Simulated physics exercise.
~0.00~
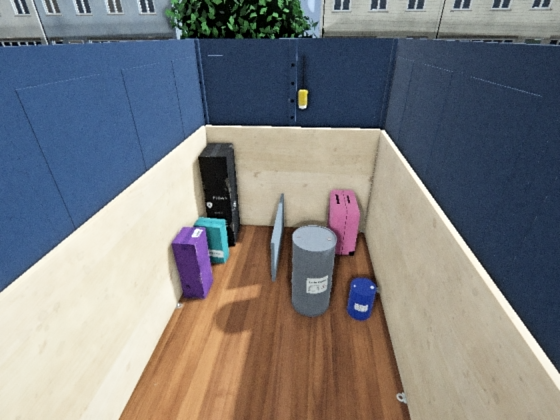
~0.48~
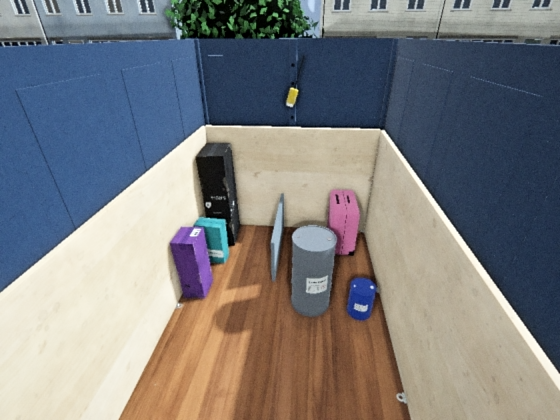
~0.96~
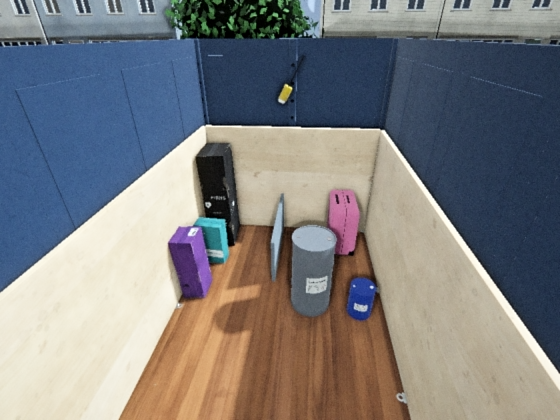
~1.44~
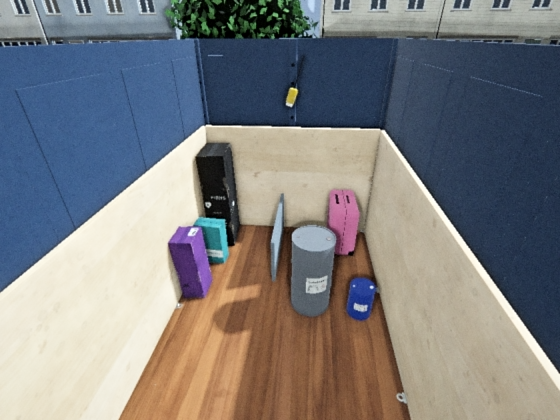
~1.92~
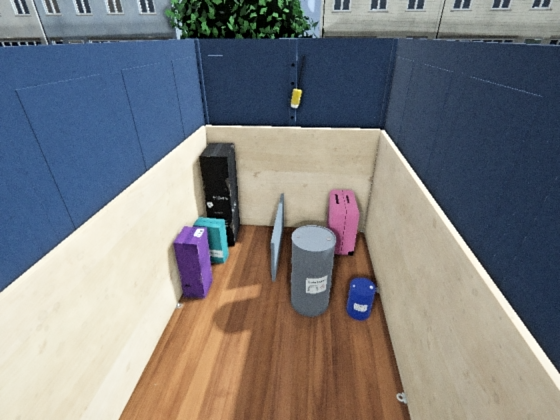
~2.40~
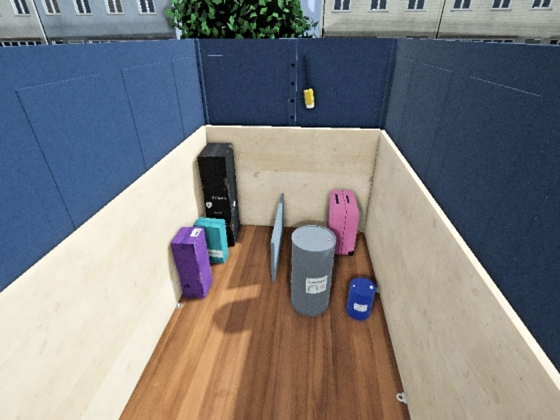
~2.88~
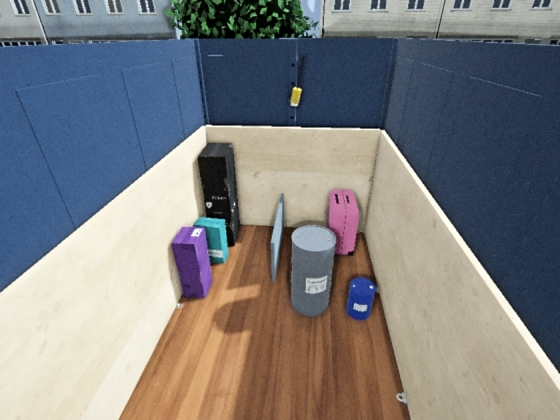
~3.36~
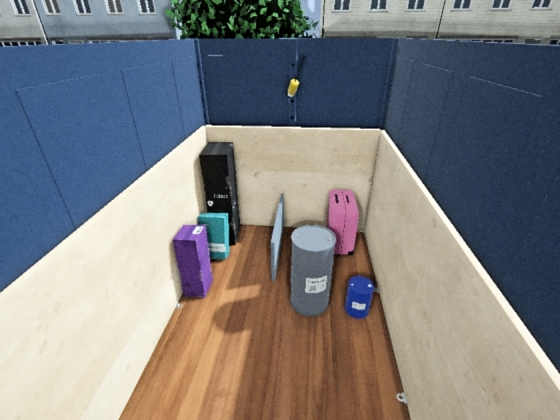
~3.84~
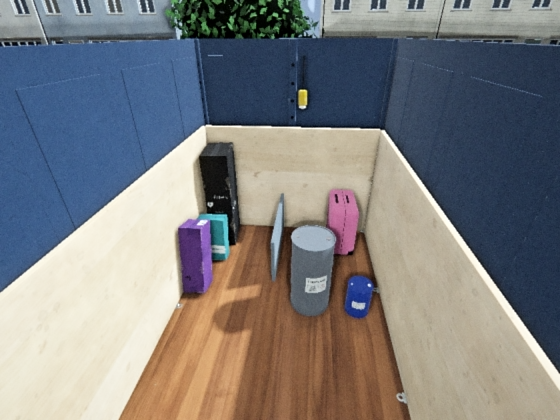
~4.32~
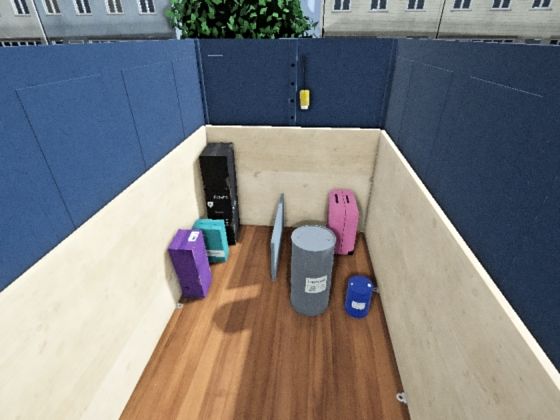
In the wood-lined load bay of a van, a yellow lamp swings while the purple and turquoise boxes at left shift slightly and lean, then settle upright near their starting spots; the black box, pink case, grey drum and blue canister stay in place.
